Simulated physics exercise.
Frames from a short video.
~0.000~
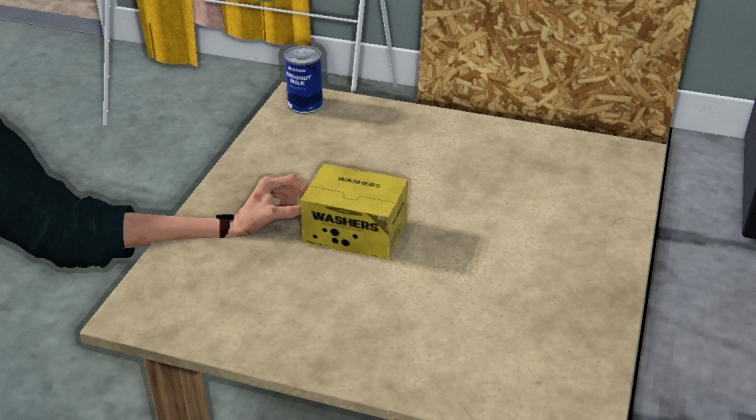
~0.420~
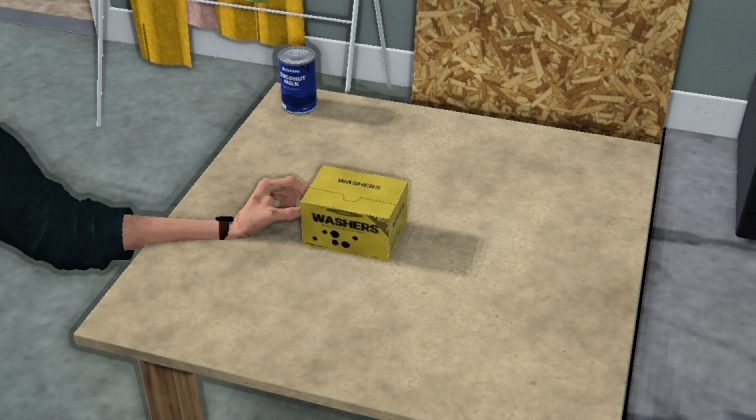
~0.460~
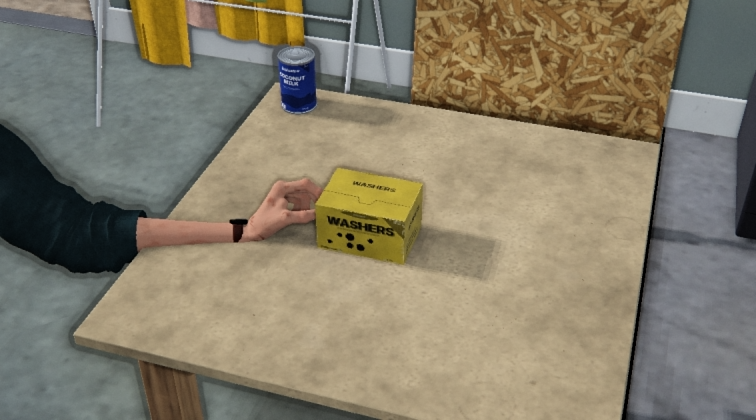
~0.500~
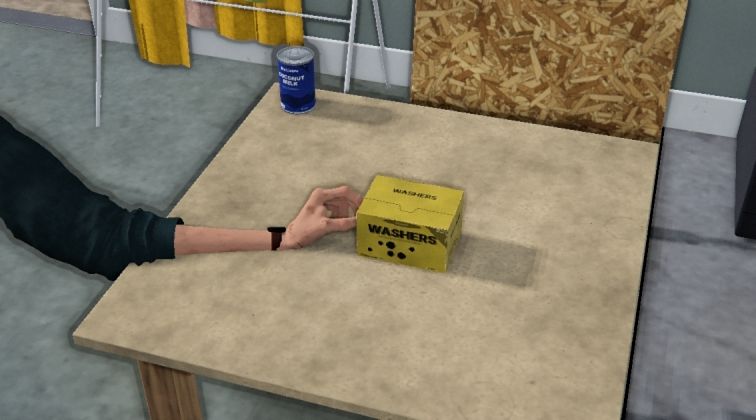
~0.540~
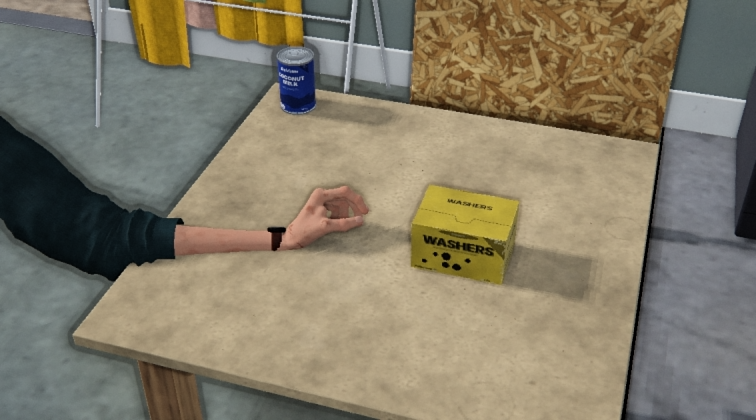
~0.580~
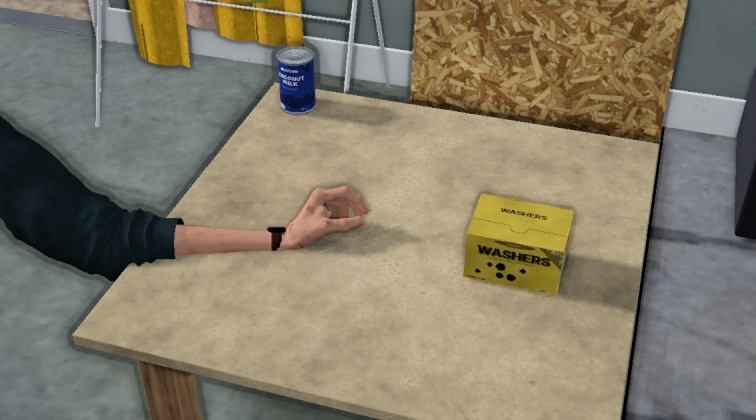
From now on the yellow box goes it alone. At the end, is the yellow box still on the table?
I expect it to pass the edge.
After 0.68 s, yellow box now off the table.
After 0.88 s, things are still on the move.
After 1.08 s, as before.
By the end (1.3 s), off the table, yellow box.
